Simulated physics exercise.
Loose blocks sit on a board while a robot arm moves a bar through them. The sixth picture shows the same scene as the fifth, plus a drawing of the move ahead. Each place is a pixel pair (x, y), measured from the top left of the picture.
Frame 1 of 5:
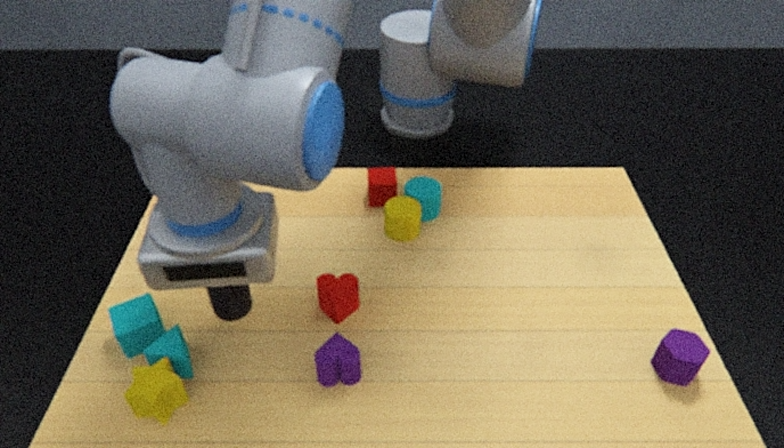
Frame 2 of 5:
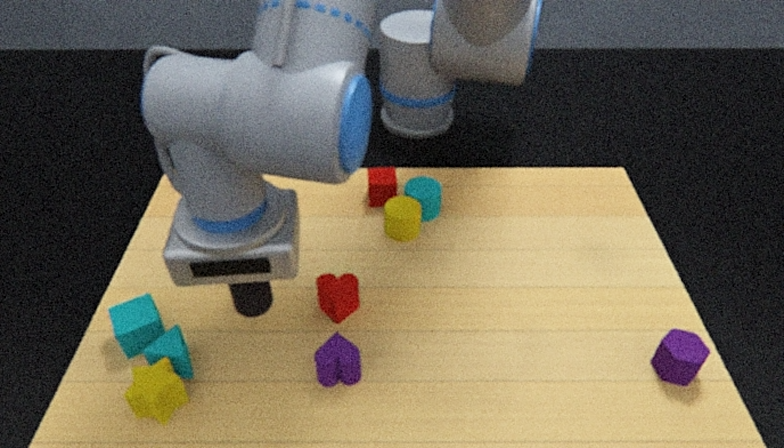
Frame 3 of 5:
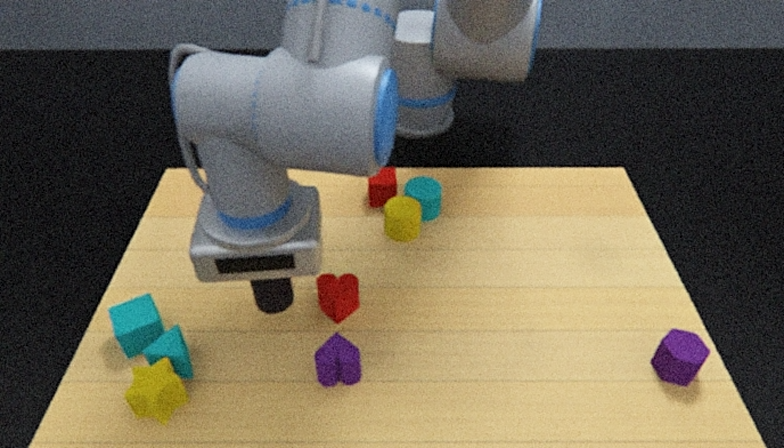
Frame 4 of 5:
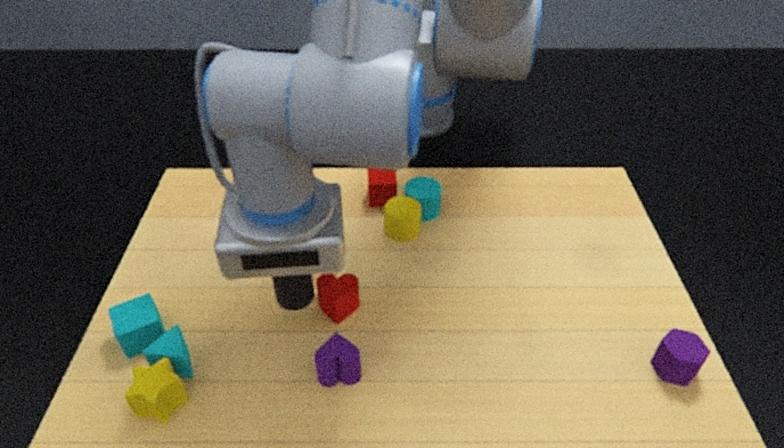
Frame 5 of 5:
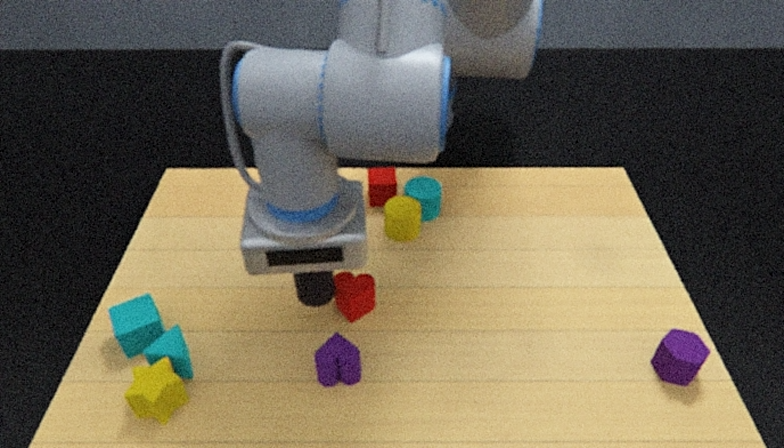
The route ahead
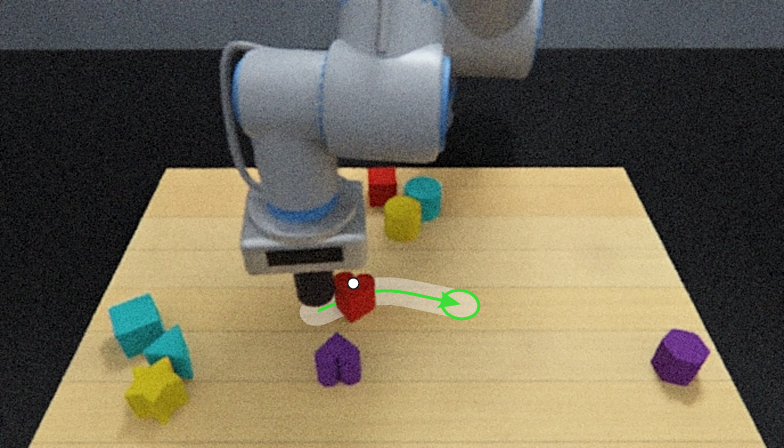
A grey robot arm moved its dark bar steadily to the right across a wooden board of colourful blocks, then nudged the red heart-shaped block slightly to the right while the other blocks stayed still.
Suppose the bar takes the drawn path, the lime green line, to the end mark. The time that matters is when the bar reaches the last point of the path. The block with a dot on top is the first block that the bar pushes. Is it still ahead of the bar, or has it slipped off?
In front, I predict.
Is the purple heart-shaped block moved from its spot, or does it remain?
It keeps its spot.
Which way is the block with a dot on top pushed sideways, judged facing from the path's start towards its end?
Towards the right-hand side.
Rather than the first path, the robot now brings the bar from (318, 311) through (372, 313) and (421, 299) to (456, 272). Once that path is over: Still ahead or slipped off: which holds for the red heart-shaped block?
Slid away.
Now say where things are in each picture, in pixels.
The first picture shows bar tip at (234, 307); block tops, purple heart-shaped block at (337, 350); red heart-shaped block at (337, 284).
The second picture shows bar at (255, 304); blocks unchanged.
The third picture shows bar at (275, 301); blocks unchanged.
The fourth picture shows bar at (296, 297); blocks unchanged.
The fifth picture shows bar at (316, 294); purple heart-shaped block at (337, 350); red heart-shaped block at (353, 283).
Path on the board, from (318, 311) over (364, 293) and (412, 294) to (460, 304); the dot is on the red heart-shaped block.
What follows on the original path. One third of the way, bar at (365, 276); red heart-shaped block at (396, 280), turned 70° clockwise.
Two thirds of the way, bar at (414, 278); red heart-shaped block at (443, 288), turned 90° clockwise.
At the end, bar at (462, 288); purple heart-shaped block in place; red heart-shaped block at (490, 302), turned 100° clockwise.
